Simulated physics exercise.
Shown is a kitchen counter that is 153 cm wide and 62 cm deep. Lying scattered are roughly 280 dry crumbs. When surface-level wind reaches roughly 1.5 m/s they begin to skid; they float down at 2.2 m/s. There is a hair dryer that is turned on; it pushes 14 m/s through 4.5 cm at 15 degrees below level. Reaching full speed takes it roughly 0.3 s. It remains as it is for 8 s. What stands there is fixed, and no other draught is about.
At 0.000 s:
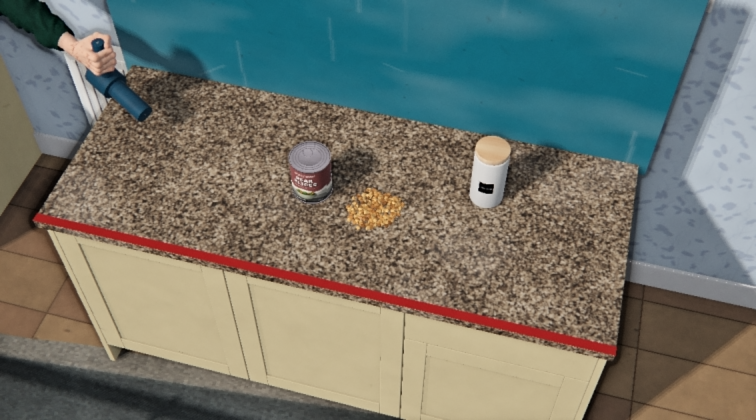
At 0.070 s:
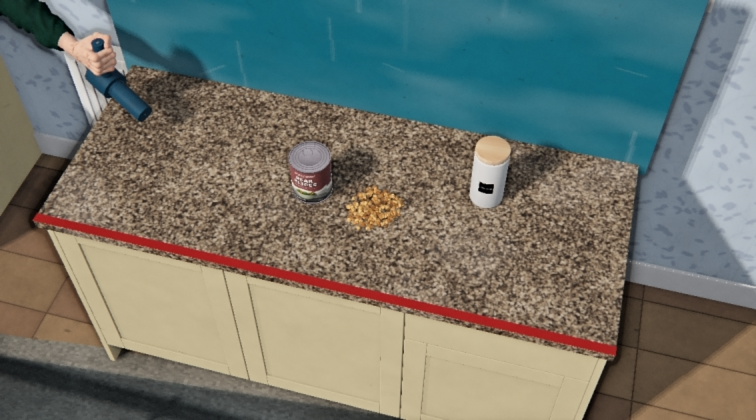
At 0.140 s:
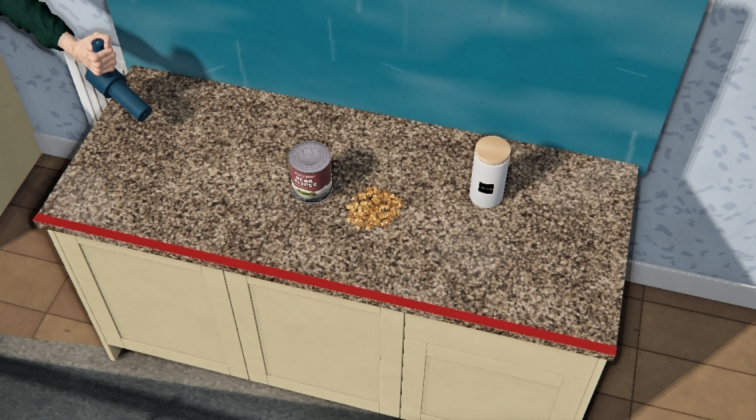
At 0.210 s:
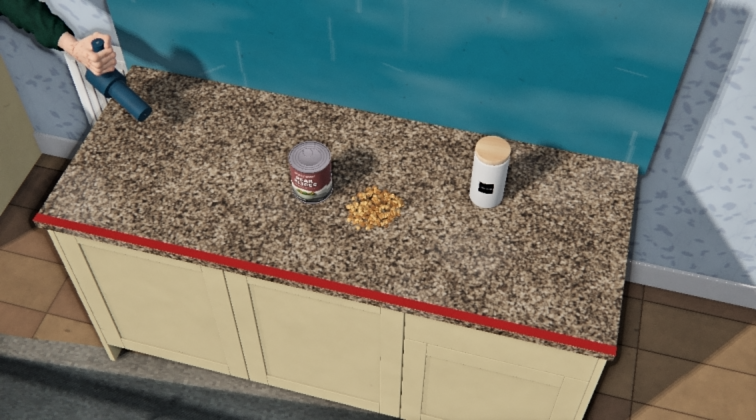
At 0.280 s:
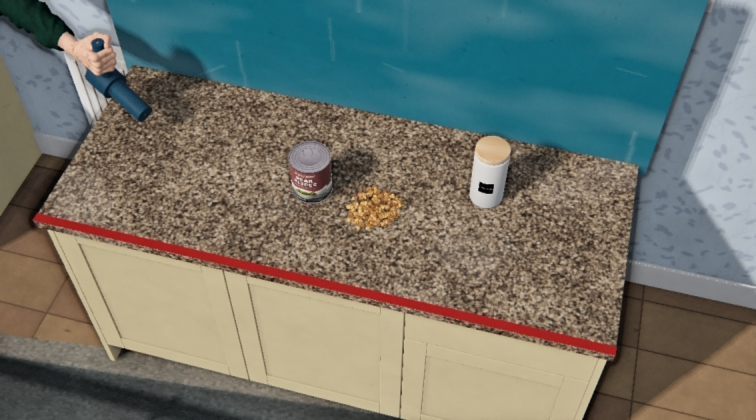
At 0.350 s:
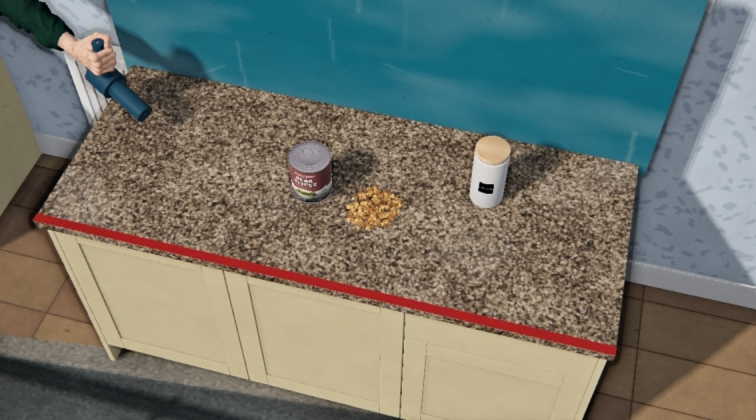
At the start, a hand at the upper left holds a dark blue hair dryer angled down toward a speckled kitchen counter, where a small pile of golden crumbs lies between a tin and a white jar. The hand stays in place, and the crumbs, tin and jar show no clear movement through to the end.
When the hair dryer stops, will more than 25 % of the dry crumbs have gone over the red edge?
The count there does not surpass a quarter.
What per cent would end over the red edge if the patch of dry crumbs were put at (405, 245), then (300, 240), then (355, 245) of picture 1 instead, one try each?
Going through the three spots in order, you'd get 15 percent, 80 percent and 40 percent.
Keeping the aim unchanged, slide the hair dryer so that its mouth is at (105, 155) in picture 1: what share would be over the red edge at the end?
It would come out near 0 in a hundred.
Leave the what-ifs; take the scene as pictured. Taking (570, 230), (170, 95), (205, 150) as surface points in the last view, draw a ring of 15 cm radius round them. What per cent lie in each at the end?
In order: About 2 %, then 0 %, then 0 %.
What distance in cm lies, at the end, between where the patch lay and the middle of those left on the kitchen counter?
Close to 0 cm.
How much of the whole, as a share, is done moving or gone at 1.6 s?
It comes to some 50 per cent.
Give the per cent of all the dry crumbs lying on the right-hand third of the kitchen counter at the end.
Roughly 5 in a hundred.
After 1.6 s, 54 % are on the move or not yet settled, 1 % are over the red edge; the middle of those still in play is near (377, 207).
After 2.6 s, 49 % are on the move or not yet settled, 1 % are over the red edge; the middle of those still in play is near (379, 207).
After 4.4 s, 45 % are on the move or not yet settled, 1 % are over the red edge; the middle of those still in play is near (379, 207).
After 8.0 s, at the end, 1 % are over the red edge; the middle of those still in play is near (379, 207).
